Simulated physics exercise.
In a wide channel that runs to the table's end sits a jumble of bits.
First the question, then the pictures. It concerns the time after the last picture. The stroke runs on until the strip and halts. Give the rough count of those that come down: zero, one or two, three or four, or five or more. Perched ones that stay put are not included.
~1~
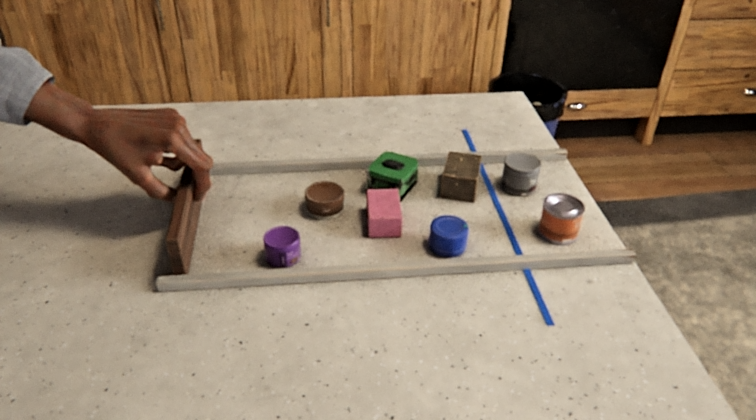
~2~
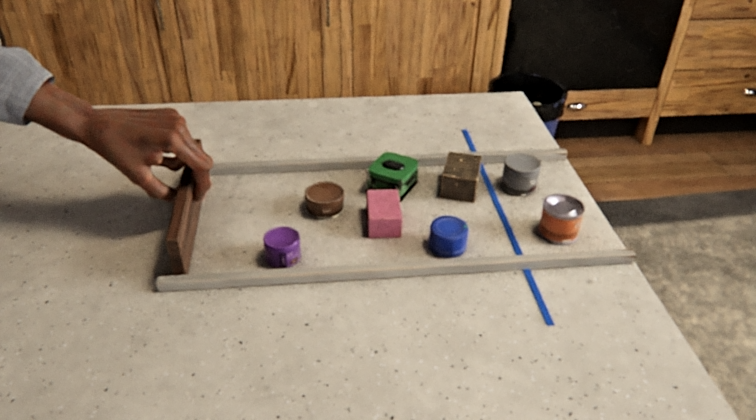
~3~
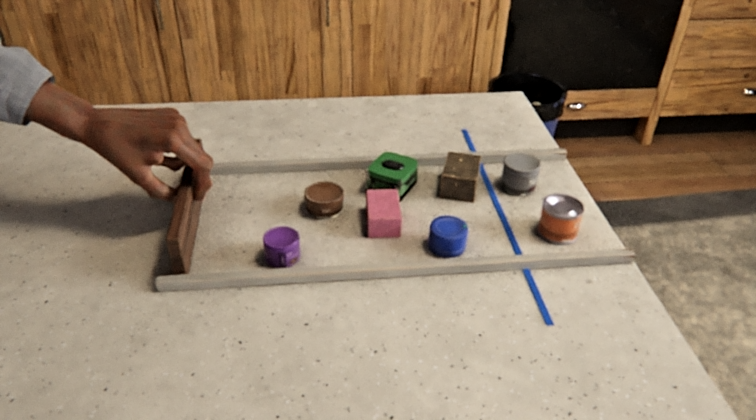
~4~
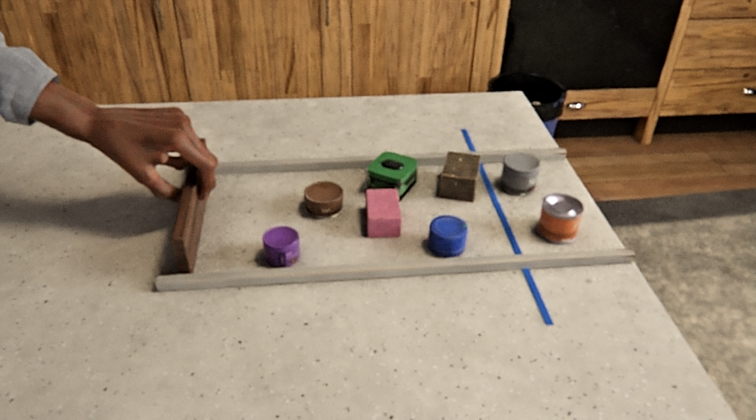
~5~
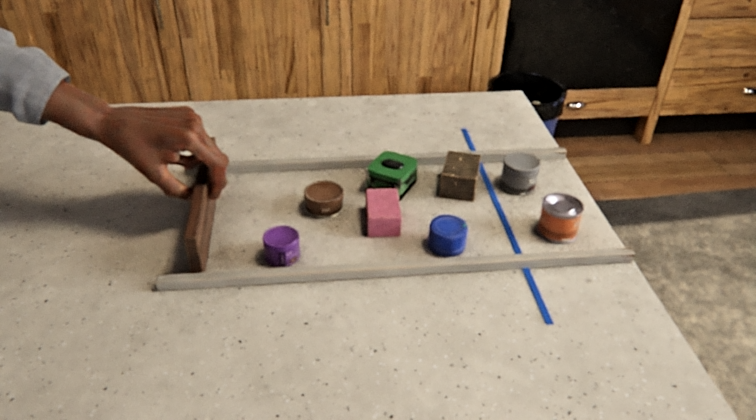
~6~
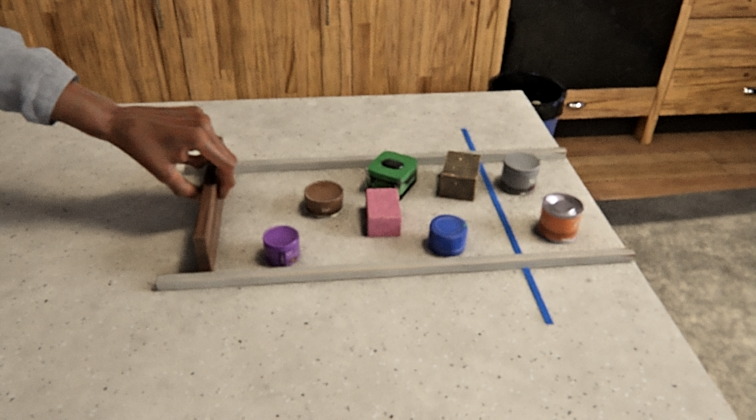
The number that tumble down is nil.
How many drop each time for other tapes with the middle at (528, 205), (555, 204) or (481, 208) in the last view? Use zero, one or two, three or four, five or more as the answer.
In order: One to two, 3 or 4, none.
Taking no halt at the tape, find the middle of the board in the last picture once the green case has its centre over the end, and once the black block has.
Green case over the end: About (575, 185). Black block over the end: About (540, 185).
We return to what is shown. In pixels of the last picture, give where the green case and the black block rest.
(502, 162), and the other (542, 169).
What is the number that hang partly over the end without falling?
The total would be 1.
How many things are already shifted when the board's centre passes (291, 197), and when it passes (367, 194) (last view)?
Tally: 1; 4.
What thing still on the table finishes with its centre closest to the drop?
That would be the grey tub.
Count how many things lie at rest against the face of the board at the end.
The figure is 4.
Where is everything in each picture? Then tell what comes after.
The first frame shows orange pot (561, 219); grey tub (521, 174); black block (462, 176); board (189, 203); tape (499, 208).
The second frame shows grey tub (521, 175); brown pot (325, 201).
The third frame shows black block (461, 176); blue lid (448, 236).
The fourth frame shows orange pot (560, 219); pink block (383, 213).
The fifth frame shows grey tub (520, 174); purple tub (282, 246).
The sixth frame shows orange pot (560, 218); grey tub (520, 174); black block (461, 175); board (213, 201); tape (498, 207).
Soon after, none off yet; orange pot at rest near (560, 218); grey tub at rest near (520, 174); black block at rest near (461, 175).
At rest, the number that fall off is zero.
